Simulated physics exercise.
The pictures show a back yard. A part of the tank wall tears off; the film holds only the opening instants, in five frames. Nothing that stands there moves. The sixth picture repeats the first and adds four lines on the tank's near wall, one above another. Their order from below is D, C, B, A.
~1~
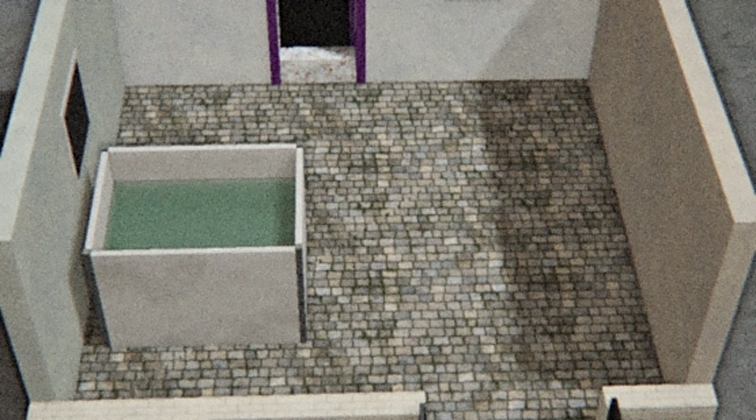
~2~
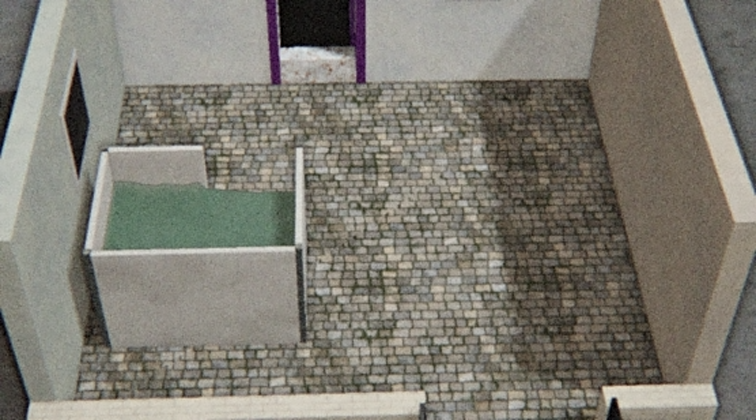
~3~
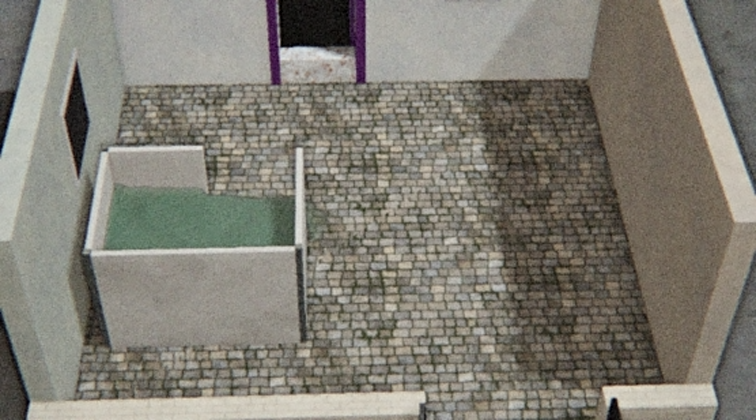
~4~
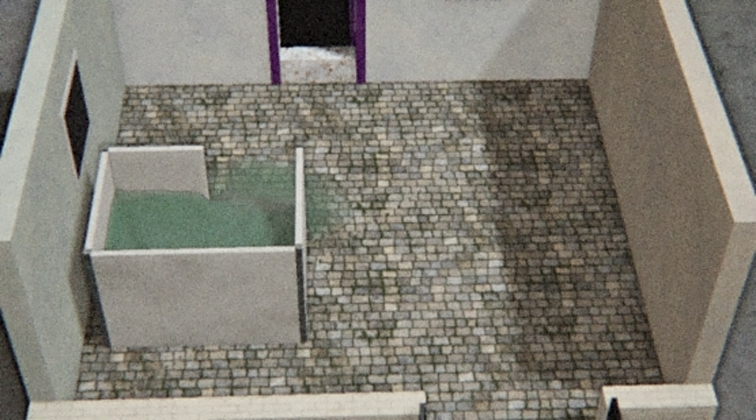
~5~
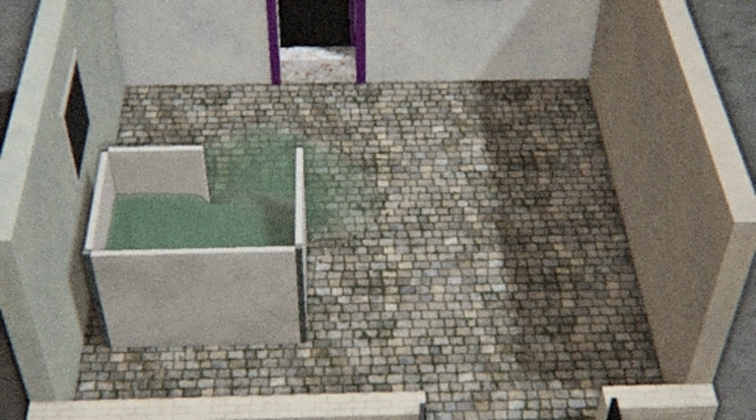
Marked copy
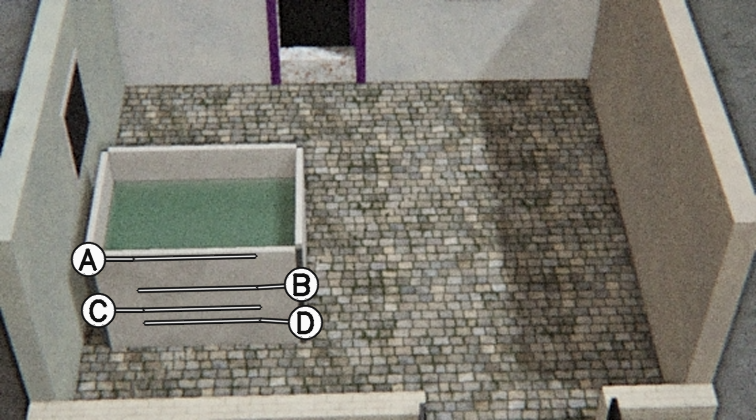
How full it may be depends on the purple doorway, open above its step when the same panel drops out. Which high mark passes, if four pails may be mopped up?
Choose B.
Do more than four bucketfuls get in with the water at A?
Yes.
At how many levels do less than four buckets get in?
Three.
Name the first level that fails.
A.
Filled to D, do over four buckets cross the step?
No, not at all.
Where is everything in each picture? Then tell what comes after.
In the first picture, water in the tank at rest, its middle at (202, 224); foot of the purple doorway at (319, 82); open gate at (514, 386).
In the second picture, water covers 1 % of the ground, its front hidden from here.
In the third picture, water covers 3 % of the ground, its front hidden from here.
In the fourth picture, front seen at (323, 215), 7 % of the ground wet.
In the fifth picture, front seen at (344, 161), 13 % of the ground wet.
On the marked copy, A at (194, 257); B at (198, 289); C at (201, 308); D at (203, 321); from the bottom up D, C, B, A.
With A, about 11 bucketfuls get in.
With B, a splash gets over, under a bucket.
With C, nothing gets over.
With D, nothing gets over.
